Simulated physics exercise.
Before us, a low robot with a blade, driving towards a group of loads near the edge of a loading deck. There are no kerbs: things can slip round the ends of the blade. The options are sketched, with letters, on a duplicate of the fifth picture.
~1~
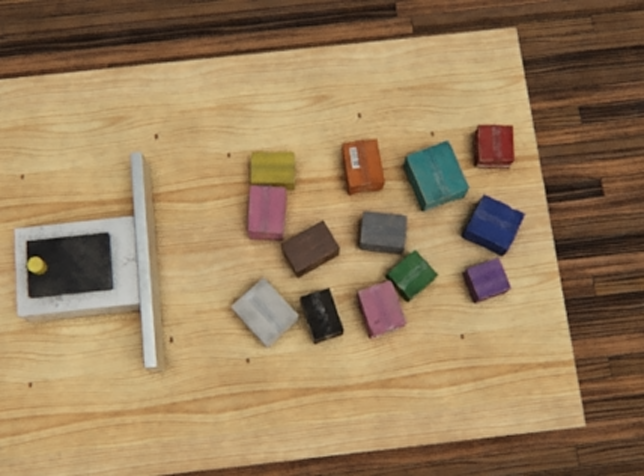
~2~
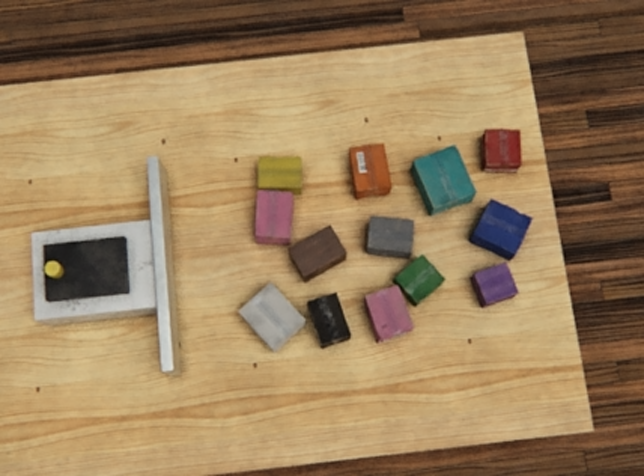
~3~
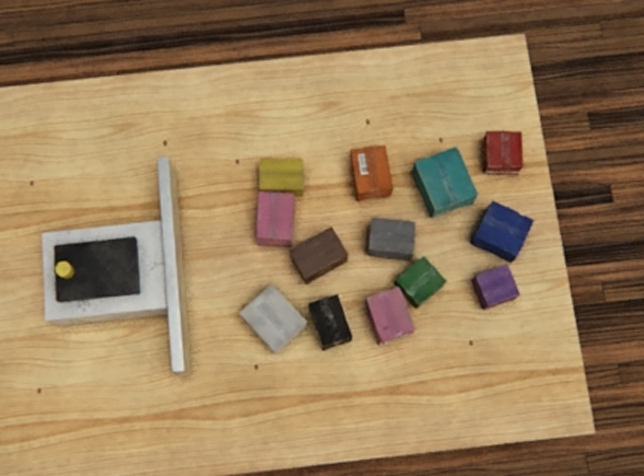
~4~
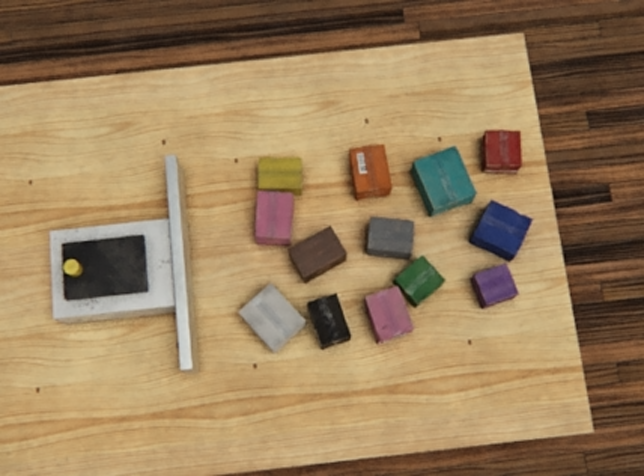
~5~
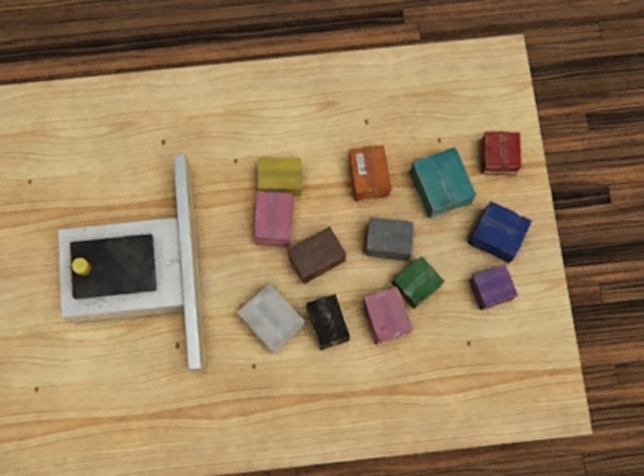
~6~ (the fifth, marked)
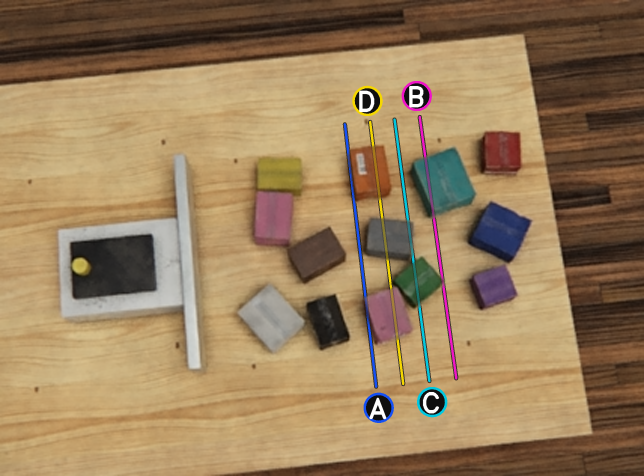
On a pale wooden deck with no kerbs, a low white robot with a wide blade moves slowly right towards a scattered group of coloured boxes and parcels, narrowing the gap, while the loads stay in place, untouched.
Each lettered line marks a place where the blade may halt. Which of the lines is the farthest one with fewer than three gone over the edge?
At B, and not beyond.
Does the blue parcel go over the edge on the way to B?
No.
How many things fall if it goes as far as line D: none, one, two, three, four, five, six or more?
In all, none.
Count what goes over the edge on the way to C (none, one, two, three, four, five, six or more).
By then, none.
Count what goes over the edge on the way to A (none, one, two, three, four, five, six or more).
In all, none.
On the marked copy, A at (360, 251); B at (437, 243); C at (411, 246); D at (386, 248).
With B. Early on, robot (211, 256); white parcel (316, 329); black parcel (353, 321).
Further on, robot (303, 246); red parcel (505, 151); purple crate (506, 286).
At the end, robot (372, 239); red parcel over the edge; purple crate over the edge; two fallen.
As for the rest, A is within the limit but short; C is within the limit but short; D is within the limit but short.
